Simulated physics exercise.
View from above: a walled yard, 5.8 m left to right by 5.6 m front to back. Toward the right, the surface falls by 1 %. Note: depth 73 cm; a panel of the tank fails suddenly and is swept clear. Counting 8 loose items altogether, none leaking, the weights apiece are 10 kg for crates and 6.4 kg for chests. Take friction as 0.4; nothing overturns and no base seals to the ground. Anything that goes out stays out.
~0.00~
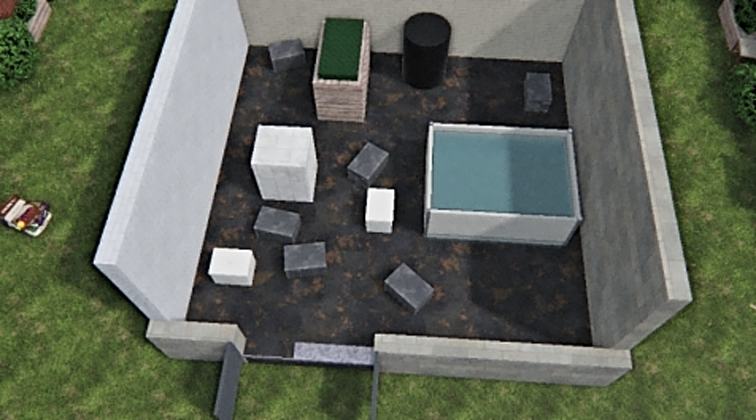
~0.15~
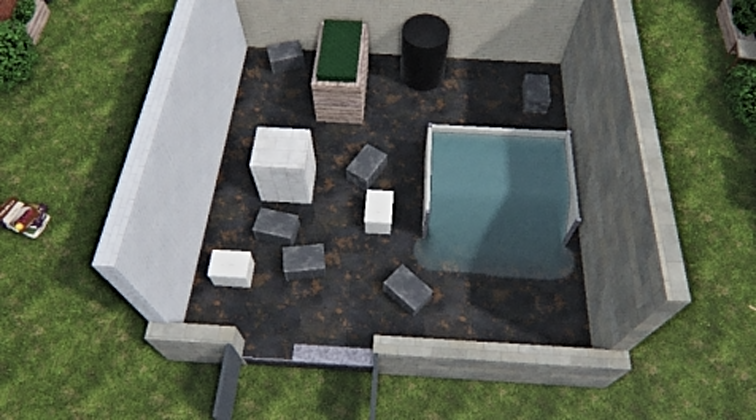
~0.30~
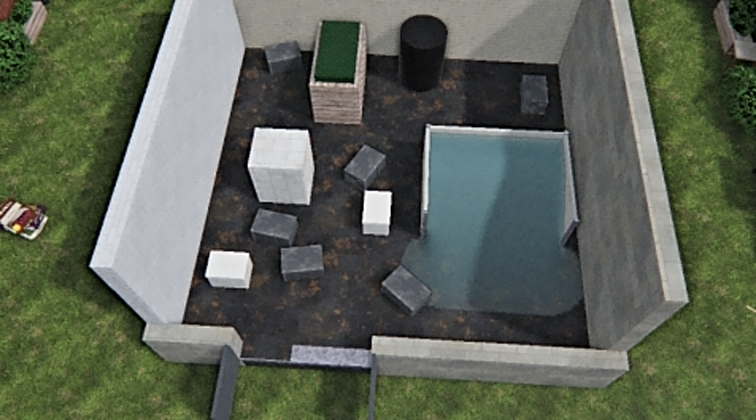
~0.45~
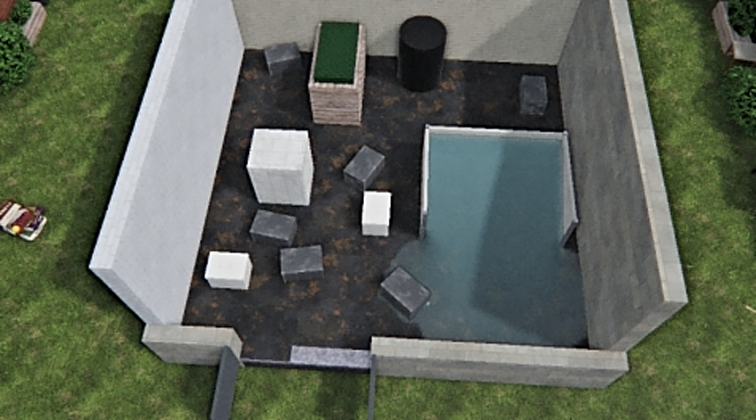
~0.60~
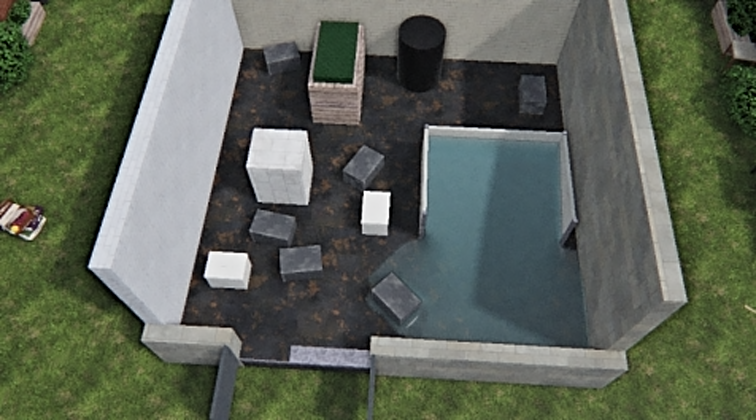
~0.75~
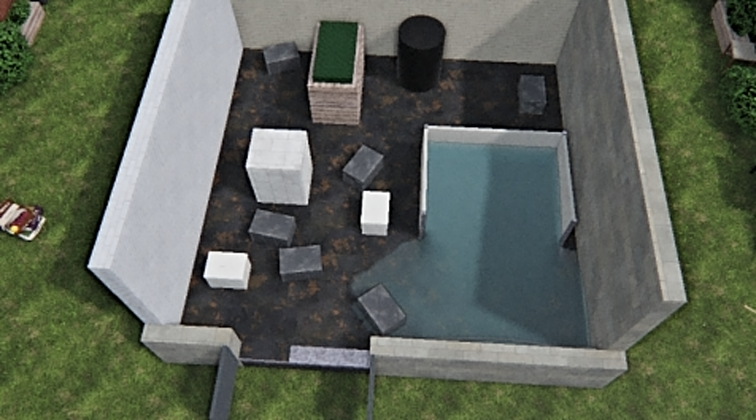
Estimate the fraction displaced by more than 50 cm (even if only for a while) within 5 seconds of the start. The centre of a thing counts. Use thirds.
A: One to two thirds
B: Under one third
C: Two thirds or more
C.
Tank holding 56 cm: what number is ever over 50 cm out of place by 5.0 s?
The answer would then be 5.
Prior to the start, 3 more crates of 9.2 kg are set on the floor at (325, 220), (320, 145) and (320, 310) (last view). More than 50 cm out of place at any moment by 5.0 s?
In the order asked: Above the mark; below the mark; above the mark.
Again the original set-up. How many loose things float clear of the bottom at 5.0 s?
Answer: 3.
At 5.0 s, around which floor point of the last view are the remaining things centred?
Close to pixel (326, 162).
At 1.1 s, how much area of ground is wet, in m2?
About 9.5 m2.
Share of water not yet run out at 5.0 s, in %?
About 92 in a hundred parts of the water.
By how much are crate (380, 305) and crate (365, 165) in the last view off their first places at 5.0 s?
Gone out; 10 cm.
After 1.1 s 1 of 8 are over 50 cm from their spots; 0 afloat.
After 2.2 s 1 of 8 are over 50 cm from their spots; 0 afloat.
After 3.5 s 5 of 8 are over 50 cm from their spots; 3 afloat.
After 5.0 s 6 of 8 are over 50 cm from their spots, and 6 have been at some point; 3 afloat.
